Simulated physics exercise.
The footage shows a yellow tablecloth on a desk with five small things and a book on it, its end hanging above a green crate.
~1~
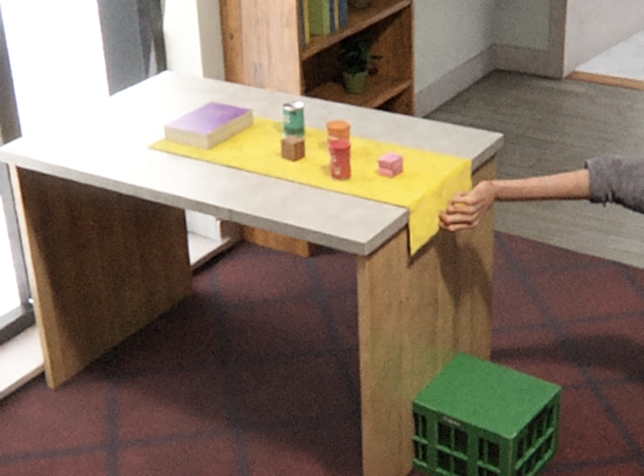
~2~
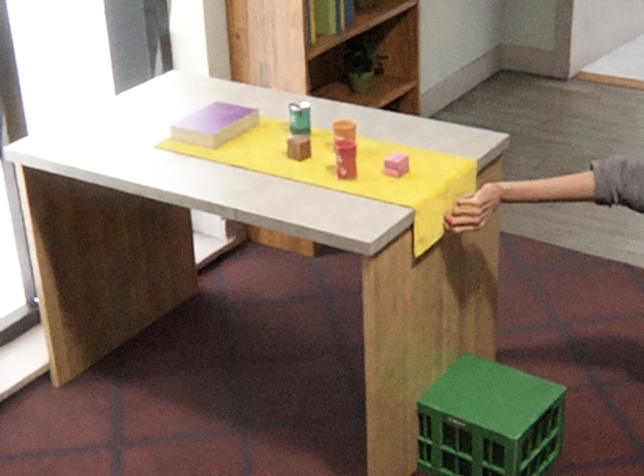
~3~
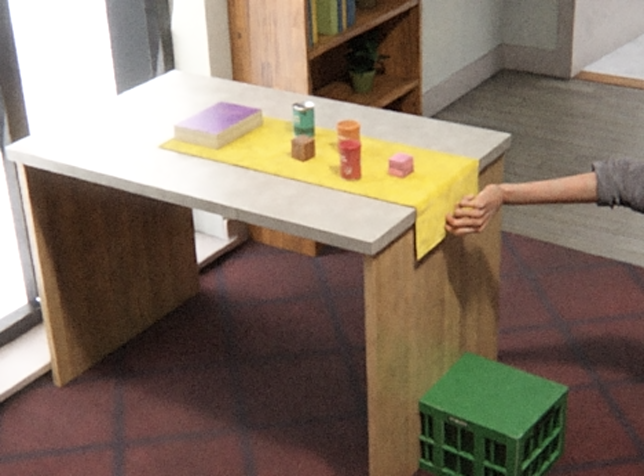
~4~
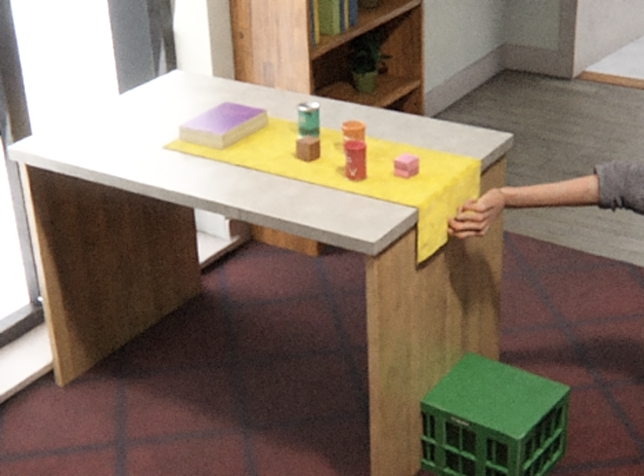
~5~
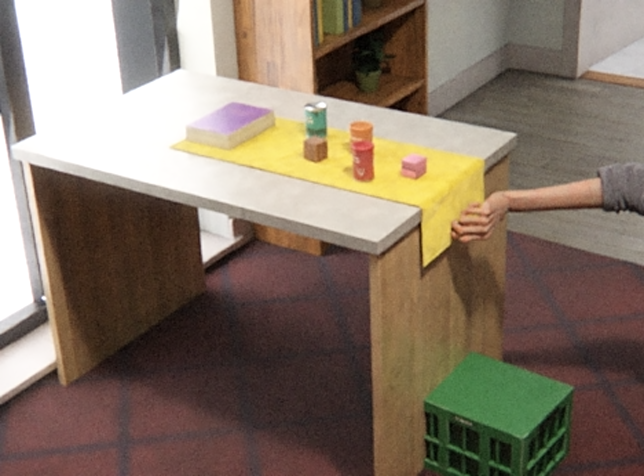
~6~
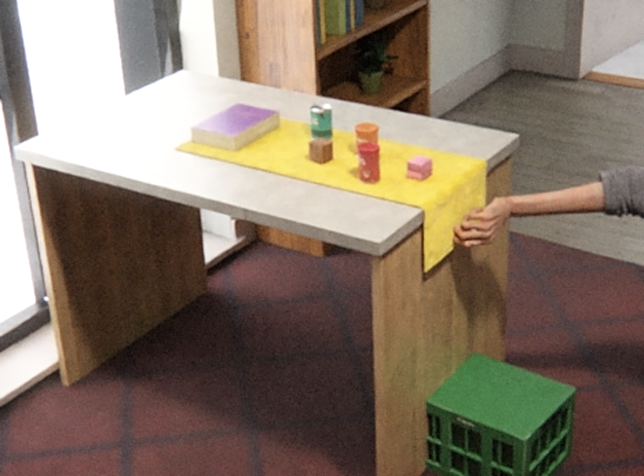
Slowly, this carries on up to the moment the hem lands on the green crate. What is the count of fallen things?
Only four fail to stay up.
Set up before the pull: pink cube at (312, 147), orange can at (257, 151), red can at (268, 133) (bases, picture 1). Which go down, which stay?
The pink cube falls; the orange can keeps its place on top; the red can survives.
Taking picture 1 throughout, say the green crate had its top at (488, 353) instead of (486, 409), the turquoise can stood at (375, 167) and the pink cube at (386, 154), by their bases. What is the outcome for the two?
Well, the turquoise can is dislodged, and the pink cube is dislodged.
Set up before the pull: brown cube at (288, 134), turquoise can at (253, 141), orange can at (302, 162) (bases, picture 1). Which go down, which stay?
So the brown cube stays aboard, the turquoise can stays aboard, and the orange can leaves the top.
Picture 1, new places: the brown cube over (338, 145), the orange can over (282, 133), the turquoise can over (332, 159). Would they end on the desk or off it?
The brown cube falls; the orange can remains up; the turquoise can is carried off.
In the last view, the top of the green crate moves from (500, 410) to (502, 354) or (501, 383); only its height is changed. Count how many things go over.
First case 2, second 3.
Soon after, hem near (457, 271); all still up.
After that, hem near (458, 307); pink cube gone.
And then, hem near (459, 361); pink cube, red can and orange can gone.
In the end, hem on the crate; pink cube, red can, orange can and brown cube gone. The desk loses four.
